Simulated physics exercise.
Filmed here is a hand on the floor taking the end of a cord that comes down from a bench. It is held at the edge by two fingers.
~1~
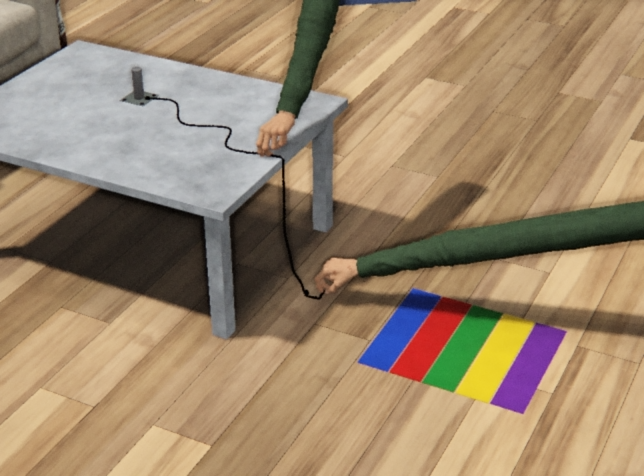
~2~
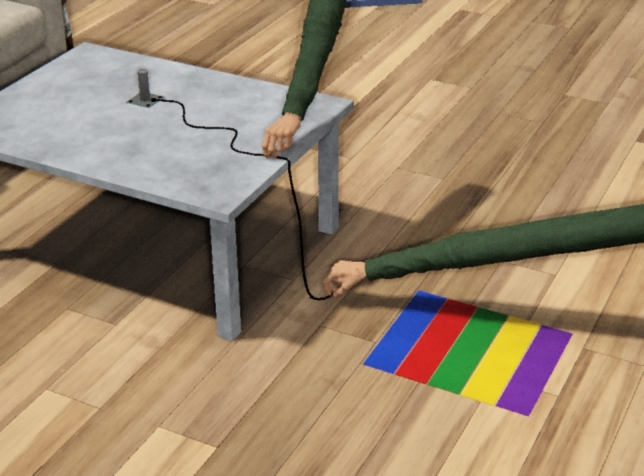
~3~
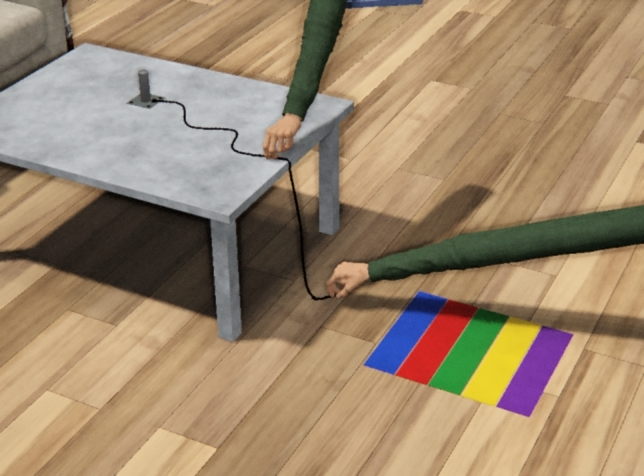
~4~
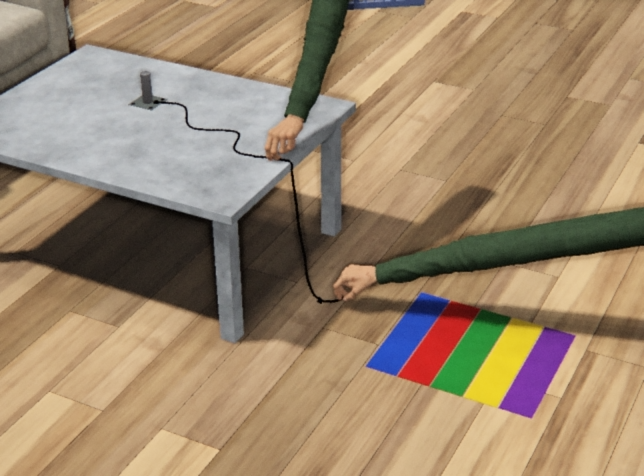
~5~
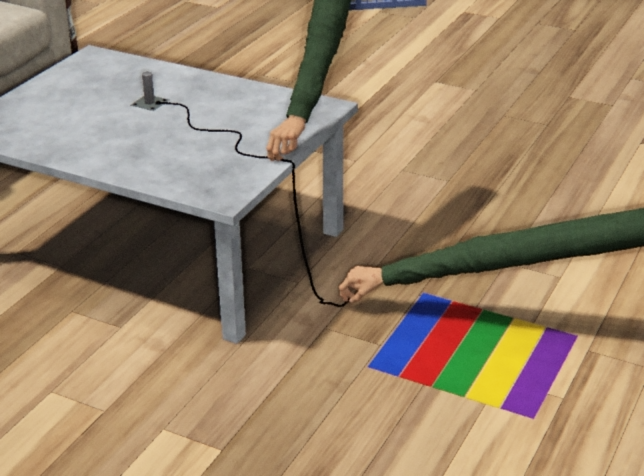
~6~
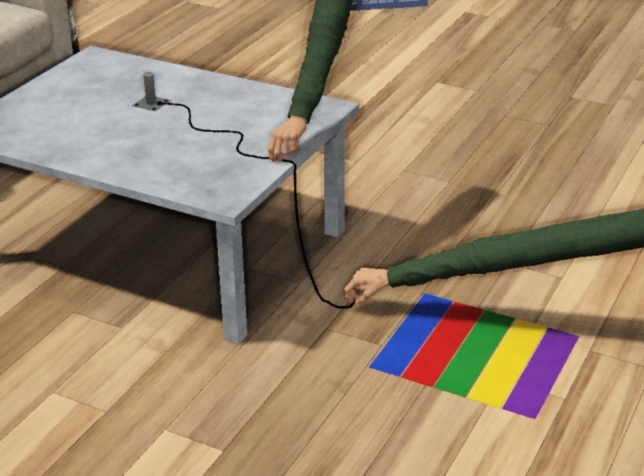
A hand near the floor pulls the cord's end slightly right while another holds the edge.
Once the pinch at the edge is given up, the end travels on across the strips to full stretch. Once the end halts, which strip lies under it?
The green strip lies under it.
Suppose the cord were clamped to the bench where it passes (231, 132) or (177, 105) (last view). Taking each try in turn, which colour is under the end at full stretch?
Strip colours by try: Red / green.
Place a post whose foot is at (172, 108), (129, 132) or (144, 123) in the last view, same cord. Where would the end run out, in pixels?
Try by try, around (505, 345), (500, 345) and (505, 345).
Soon after, end near (413, 318); over blue.
Then, end near (452, 329); over red.
At full stretch, end near (477, 336); over green. It gets as far as the green strip.
